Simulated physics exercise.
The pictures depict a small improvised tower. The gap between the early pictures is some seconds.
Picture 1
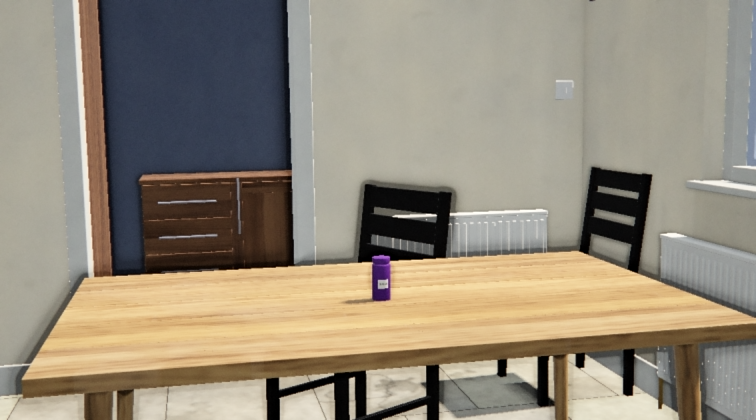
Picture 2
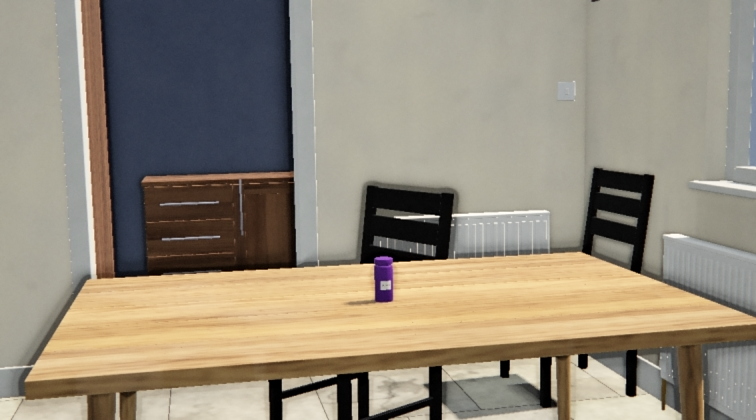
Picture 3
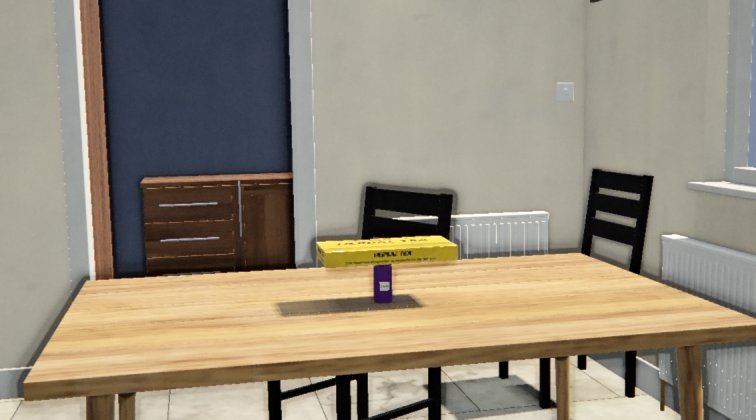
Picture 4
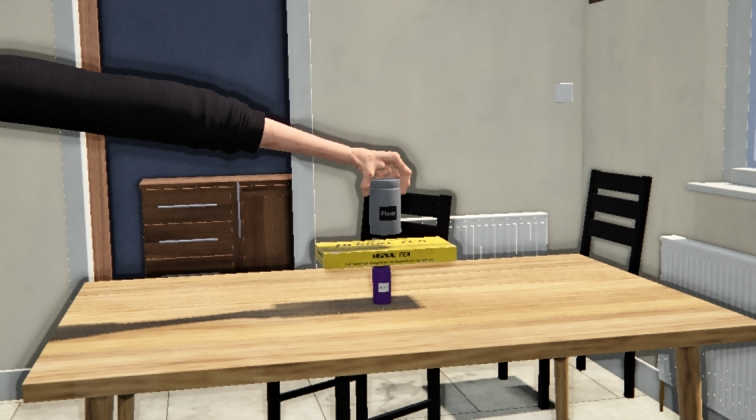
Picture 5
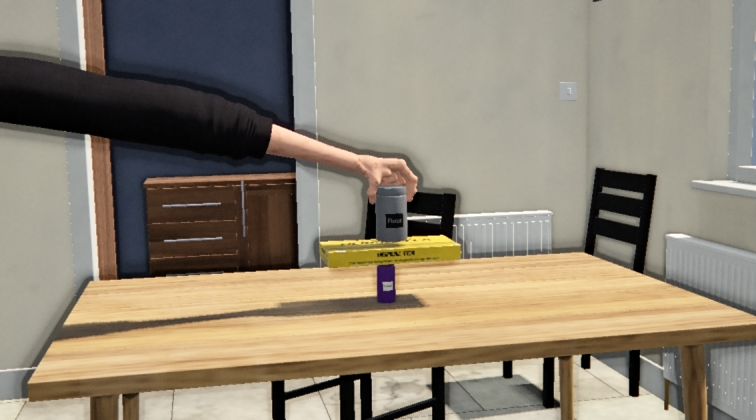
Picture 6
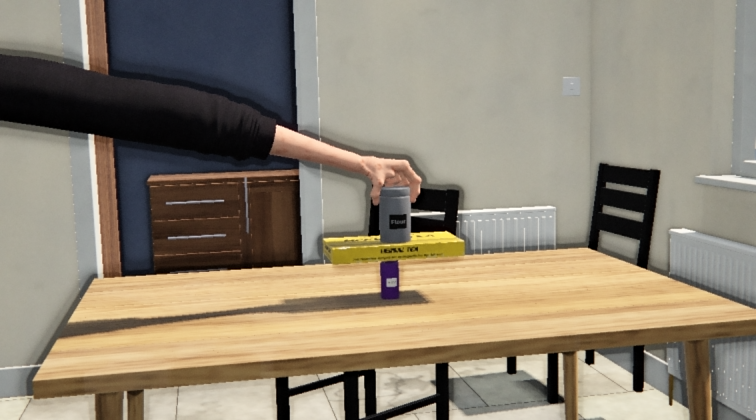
A hand in a black sleeve reaches in from the left and lowers a grey jar onto a yellow packet that has appeared on top of a small purple container, the camera shifting very slightly. The container stands near the middle of a light wooden table, seen from across it in a room. Behind are black chairs, white radiators, and a brown cabinet against a dark blue wall.
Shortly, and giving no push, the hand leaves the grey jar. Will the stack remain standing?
Frankly, it's a success, that one.
Then, 0.40 s on from there, no change.
Then, 1.30 s on from there, grey jar resting near (395, 215).
In the end, all 3 unmoved. At the end, from the last picture's camera, grey jar near (395, 215). The stack keeps its balance.
